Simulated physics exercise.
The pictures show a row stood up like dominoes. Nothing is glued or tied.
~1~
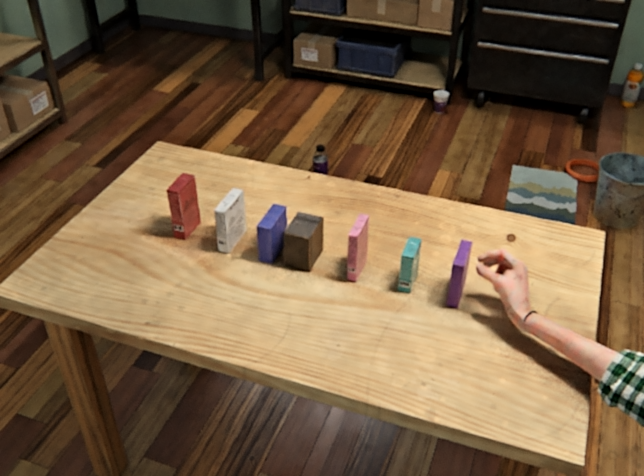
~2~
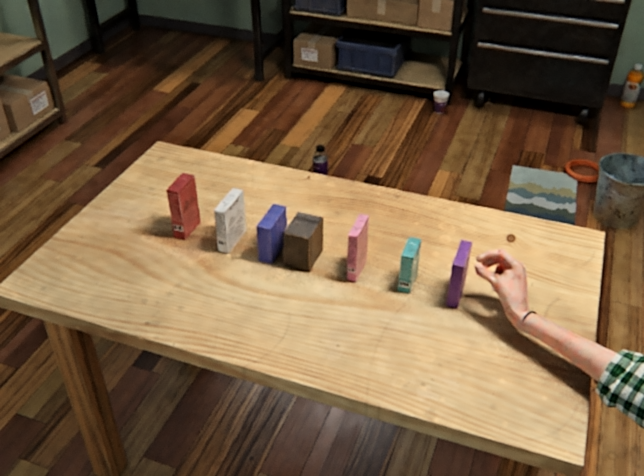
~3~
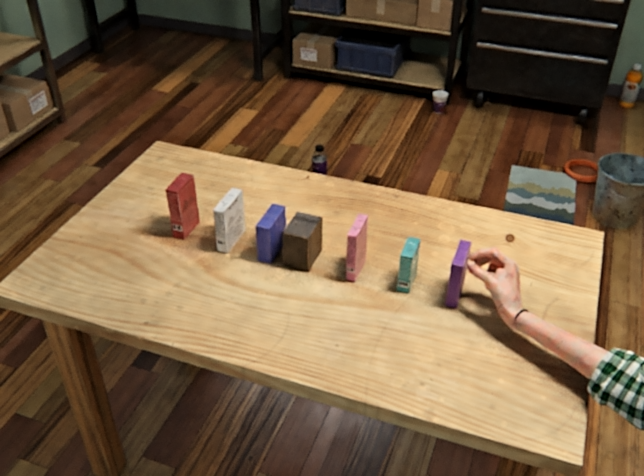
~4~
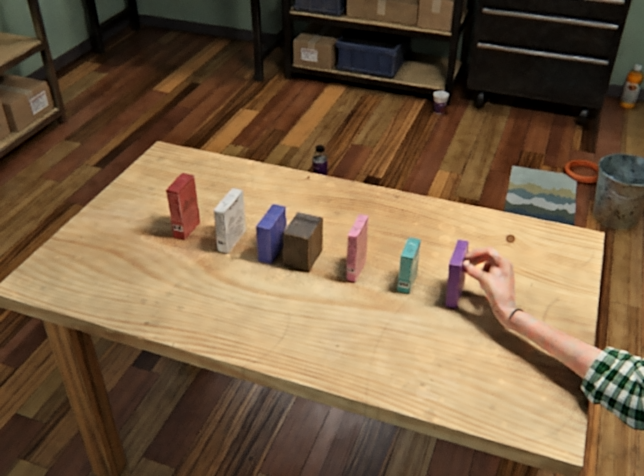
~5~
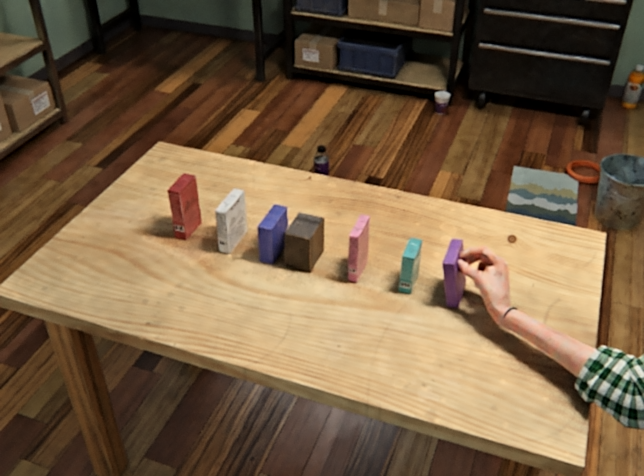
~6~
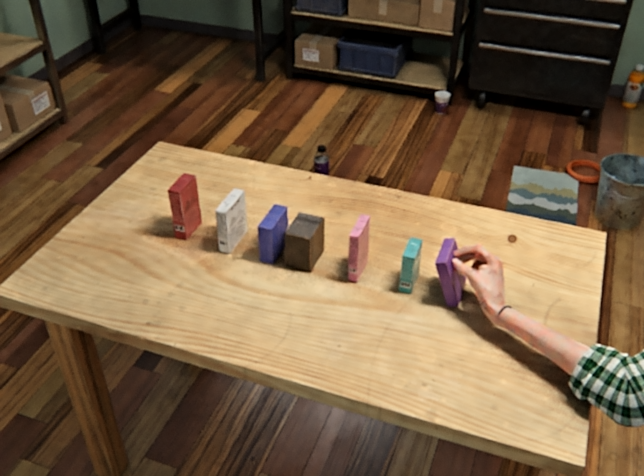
On a wooden table in a workshop-like room, a row of upright blocks and packets stands spaced out, red at the left and purple at the right. A hand in a checked sleeve moves left to touch the purple block, then pushes it into a slight leftward tilt while the others stay still.
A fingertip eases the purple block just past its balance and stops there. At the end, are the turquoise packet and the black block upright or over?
The turquoise packet tips over and the black block stays upright.
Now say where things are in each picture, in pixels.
Turquoise packet (410, 265); black block (304, 242), in the first picture.
White packet (231, 221); pink packet (358, 248), in the second picture.
Blue block (272, 233); white packet (230, 221), in the third picture.
Purple block 3° over; pink packet (357, 249); blue block (272, 234), in the fourth picture.
Purple block 11° over; white packet (232, 221); pink packet (359, 249), in the fifth picture.
Purple block 19° over; turquoise packet (411, 266); black block (305, 242), in the sixth picture.
Then, 0.20 s on from there, purple block 70° over; turquoise packet turned 39° from how it was put near (393, 262).
Then, 0.30 s on from there, purple block 83° over; turquoise packet on its side near (377, 267); pink packet turned 12° from how it was put.
Then, 0.40 s on from there, purple block 90° over; turquoise packet on its side near (374, 270); pink packet turned 31° from how it was put.
In the end, toppled on the table, turquoise packet; moved from the start, pink packet; the other 3 unmoved. At the end, from the last picture's camera, turquoise packet near (374, 270), black block near (305, 242).
